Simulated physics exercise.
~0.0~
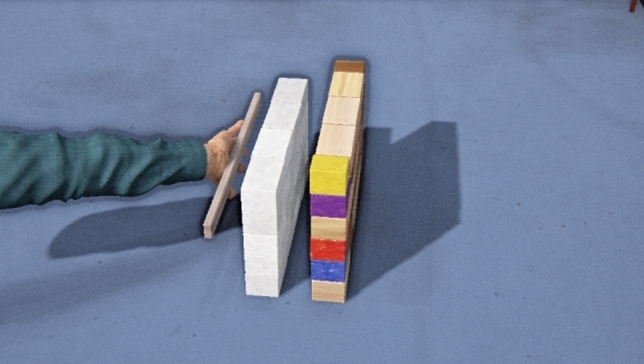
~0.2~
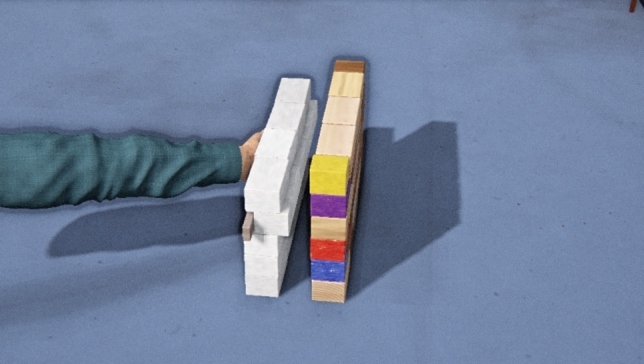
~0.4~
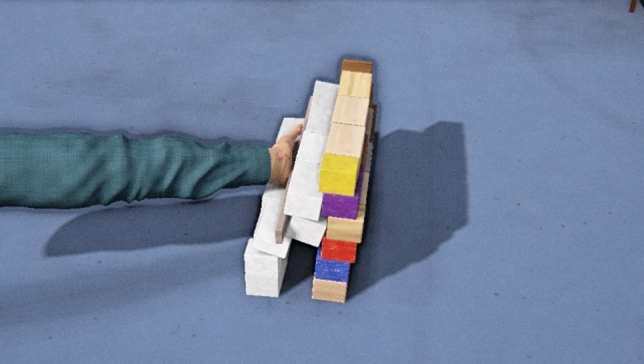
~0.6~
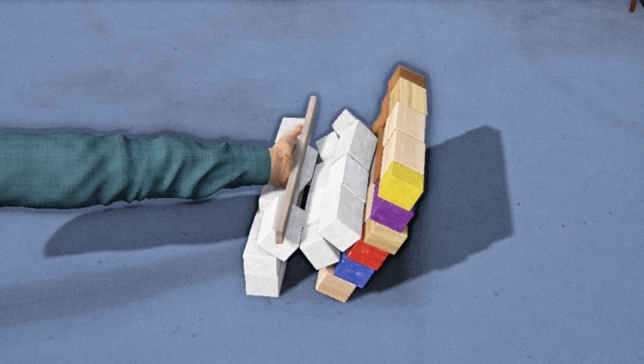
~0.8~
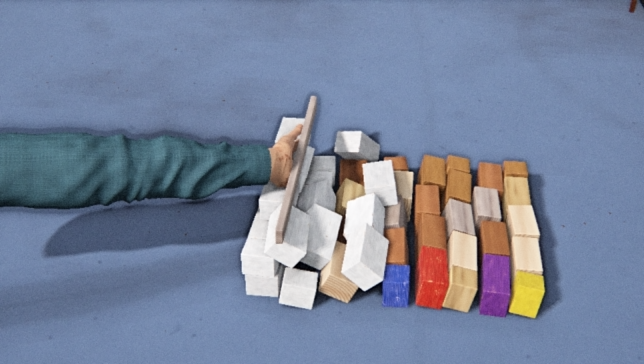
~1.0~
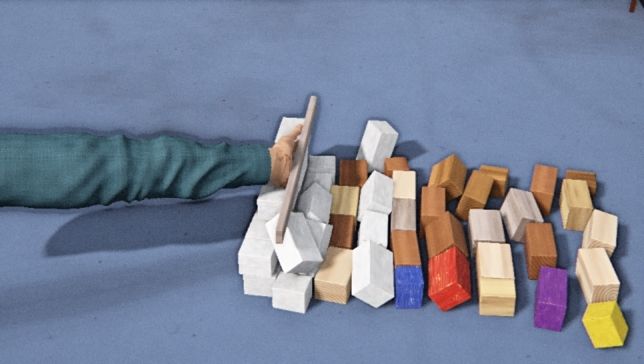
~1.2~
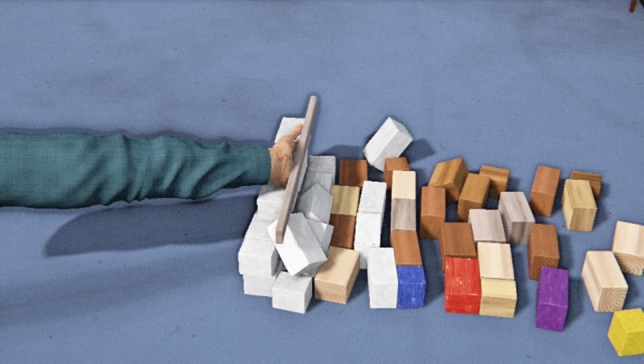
A white block wall and a parallel wall of wooden blocks stand close together on a plain blue-grey floor, seen from above at an angle, with yellow, purple, red and blue blocks on the wooden wall's near end. From the left, a green-sleeved arm pushes an upright flat board rightward into the white wall. White blocks shove against the wooden wall, which leans right and topples while the board stops. The wooden blocks land in rows and spread rightward, the yellow one travelling farthest. Finally, the coloured blocks lie scattered along the near edge, beside a jumbled white heap against the still-held board.
